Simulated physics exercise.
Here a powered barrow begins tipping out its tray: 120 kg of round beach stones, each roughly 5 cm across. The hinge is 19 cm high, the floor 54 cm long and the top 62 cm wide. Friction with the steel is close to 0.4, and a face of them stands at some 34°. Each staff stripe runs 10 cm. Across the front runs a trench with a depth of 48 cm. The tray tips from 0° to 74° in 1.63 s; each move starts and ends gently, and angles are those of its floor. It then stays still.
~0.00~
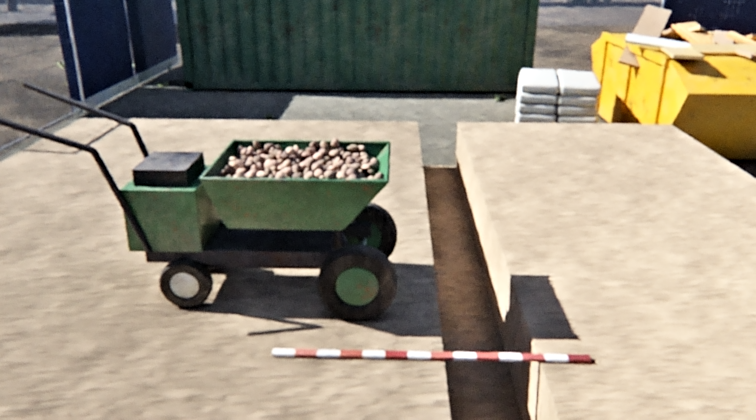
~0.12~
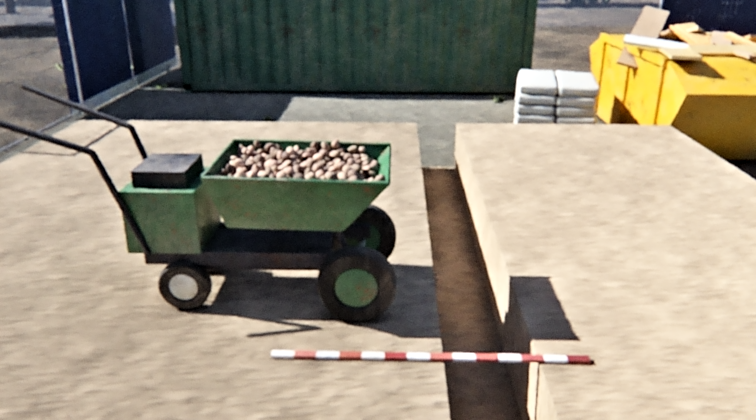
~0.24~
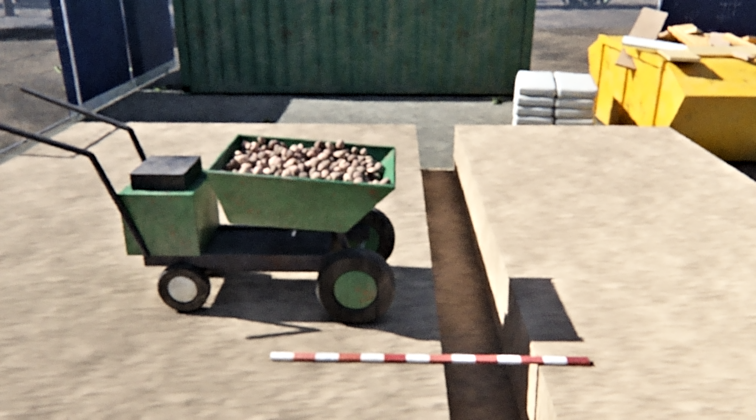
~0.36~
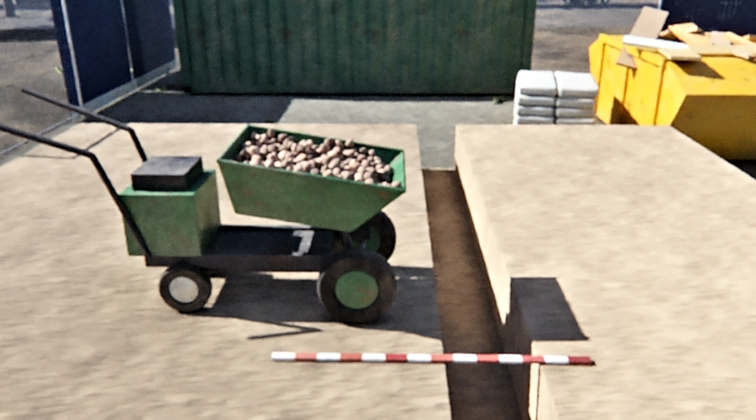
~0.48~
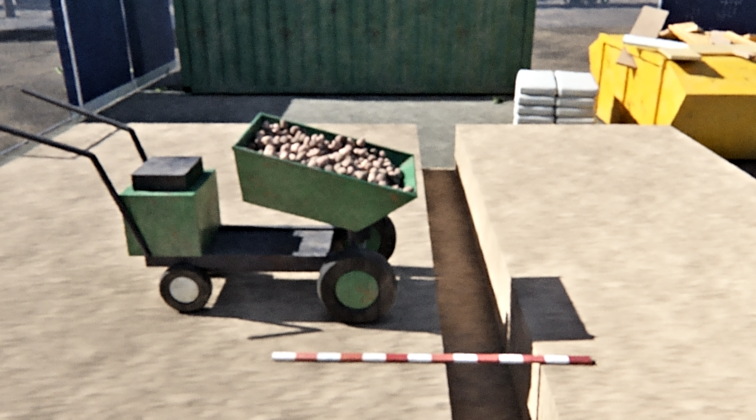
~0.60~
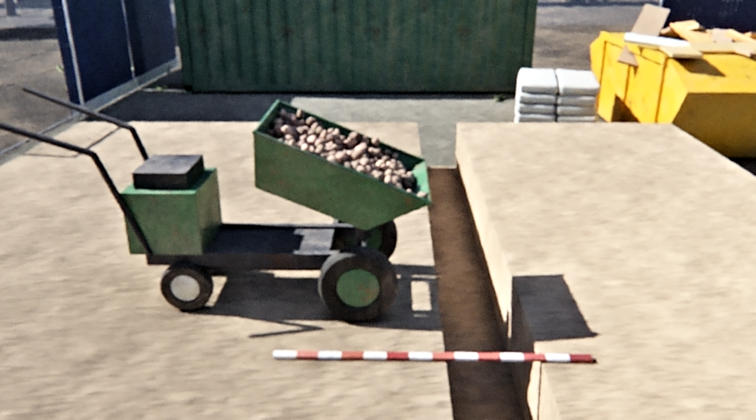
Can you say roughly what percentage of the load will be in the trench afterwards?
Roughly 73 per cent, I would say.
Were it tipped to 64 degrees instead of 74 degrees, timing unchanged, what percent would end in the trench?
About 75 per cent would end up in the trench.
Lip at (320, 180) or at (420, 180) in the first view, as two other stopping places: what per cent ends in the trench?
About 95 per cent first, then about 30 per cent.
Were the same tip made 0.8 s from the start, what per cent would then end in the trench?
About 55 percent, I'd say.
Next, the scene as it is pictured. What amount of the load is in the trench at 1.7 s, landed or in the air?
About 55 per cent by then.
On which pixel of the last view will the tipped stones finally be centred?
I'd put it close to (493, 357).
After 1.2 s the floor is at 62°; 94 % in the tray, 6 % in the trench; the foremost stones are at (501, 277).
After 1.7 s the floor is at 74°; 24 % in the tray, 54 % in the trench, 22 % past the trench; the foremost stones are at (610, 286).
After 2.1 s the floor is at 74°; 4 % in the tray, 68 % in the trench, 27 % past the trench; the foremost stones are at (649, 268).
After 4.0 s the floor is at 74°; 0 % in the tray, 73 % in the trench, 27 % past the trench; the foremost stones are at (666, 266).
